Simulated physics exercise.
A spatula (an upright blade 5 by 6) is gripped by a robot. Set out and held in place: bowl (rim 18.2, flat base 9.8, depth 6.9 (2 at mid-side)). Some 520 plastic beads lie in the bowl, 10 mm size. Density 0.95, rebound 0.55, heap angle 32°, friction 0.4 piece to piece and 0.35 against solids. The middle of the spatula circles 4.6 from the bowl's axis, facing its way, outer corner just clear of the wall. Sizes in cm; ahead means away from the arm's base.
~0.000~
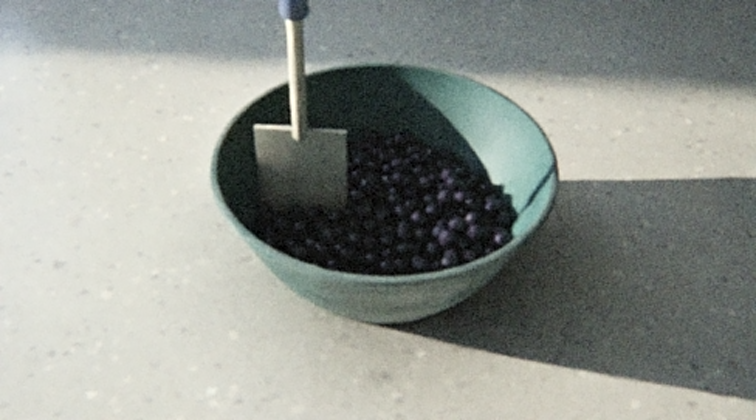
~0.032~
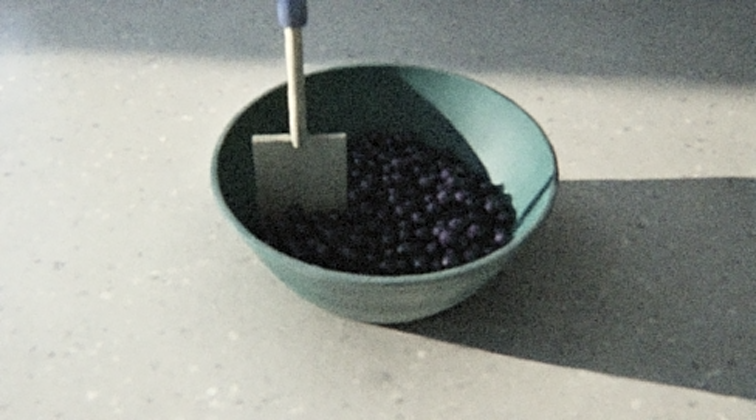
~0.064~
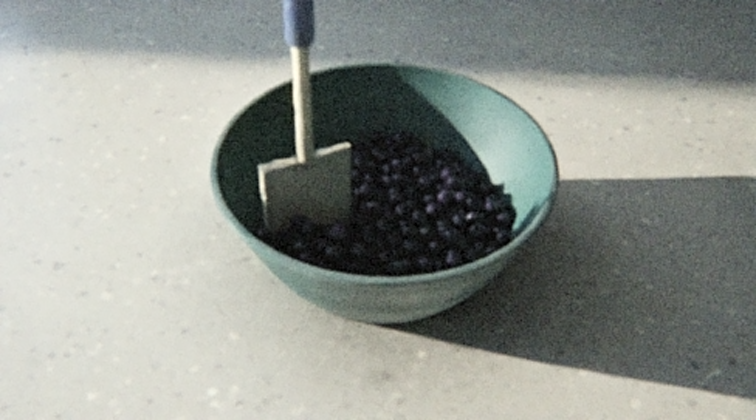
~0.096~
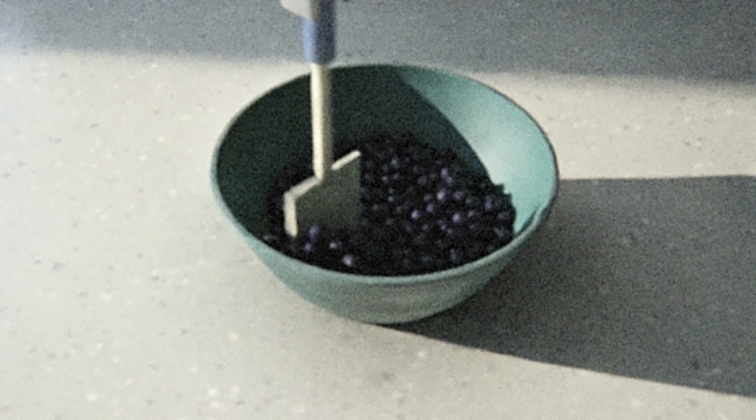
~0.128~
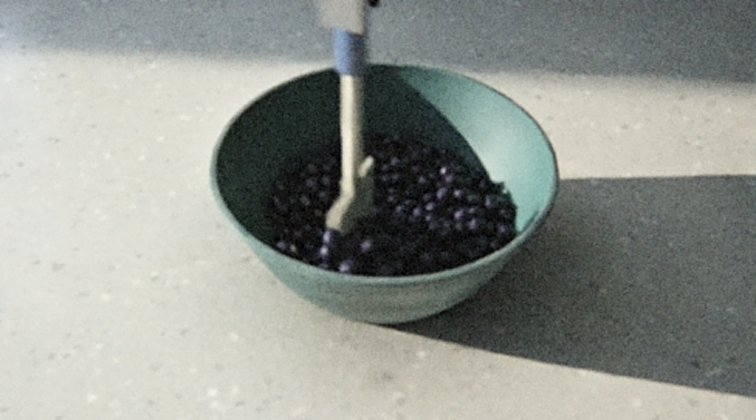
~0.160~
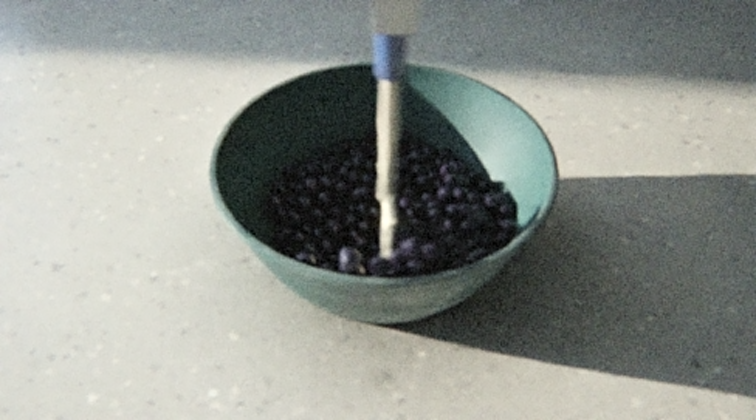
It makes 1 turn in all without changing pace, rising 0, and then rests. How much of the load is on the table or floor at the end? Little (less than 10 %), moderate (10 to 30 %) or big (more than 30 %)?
Share on the table or floor: Moderate (10 to 30 %).
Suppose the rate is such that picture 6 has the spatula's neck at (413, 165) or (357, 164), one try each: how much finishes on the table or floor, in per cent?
About 20 and 10 per cent.
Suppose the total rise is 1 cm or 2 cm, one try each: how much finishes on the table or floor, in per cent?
About 5 and 5 per cent.
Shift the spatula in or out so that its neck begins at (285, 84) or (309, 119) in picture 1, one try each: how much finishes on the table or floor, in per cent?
Some 0 and 10 per cent.
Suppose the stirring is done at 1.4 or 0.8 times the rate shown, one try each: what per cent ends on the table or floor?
Some 20 and 5 per cent.
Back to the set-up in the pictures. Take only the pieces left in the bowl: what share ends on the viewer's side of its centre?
Roughly 65 per cent.
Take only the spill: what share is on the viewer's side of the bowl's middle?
Roughly 30 per cent.
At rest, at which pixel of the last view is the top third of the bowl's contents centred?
Near (334, 245).
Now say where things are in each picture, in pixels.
The spatula neck at (299, 106), 0° round; upper third of the load around (388, 213), from x 265 to 505, top at y 140; 516 in the bowl, in the first picture.
The spatula neck at (298, 114), 9° round; upper third of the load around (388, 215), from x 265 to 505, top at y 140, in the second picture.
The spatula neck at (305, 133), 30° round; upper third of the load around (386, 220), from x 265 to 505, top at y 140, in the third picture.
The spatula neck at (324, 151), 52° round; upper third of the load around (390, 228), from x 270 to 505, top at y 140, in the fourth picture.
The spatula neck at (353, 163), 74° round; upper third of the load around (399, 233), from x 275 to 505, top at y 140, in the fifth picture.
The spatula neck at (388, 167), 96° round; upper third of the load around (419, 230), from x 275 to 510, top at y 135; 516 in the bowl, in the sixth picture.
After 0.31 s, 196° round, highest piece 10 above the table; 497 in the bowl, 2 on the table or floor, 17 in flight or on the tool.
After 0.45 s, 296° round, highest piece 9 above the table; 469 in the bowl, 31 on the table or floor, 16 in flight or on the tool.
After 0.73 s, 0° round, highest piece 7 above the table; 437 in the bowl, 78 on the table or floor, 1 in flight or on the tool.
After 1.43 s, 0° round, highest piece 6 above the table; 437 in the bowl, 79 on the table or floor.
In the end, 437 in the bowl, 79 on the table or floor. That is 15 % on the table or floor.
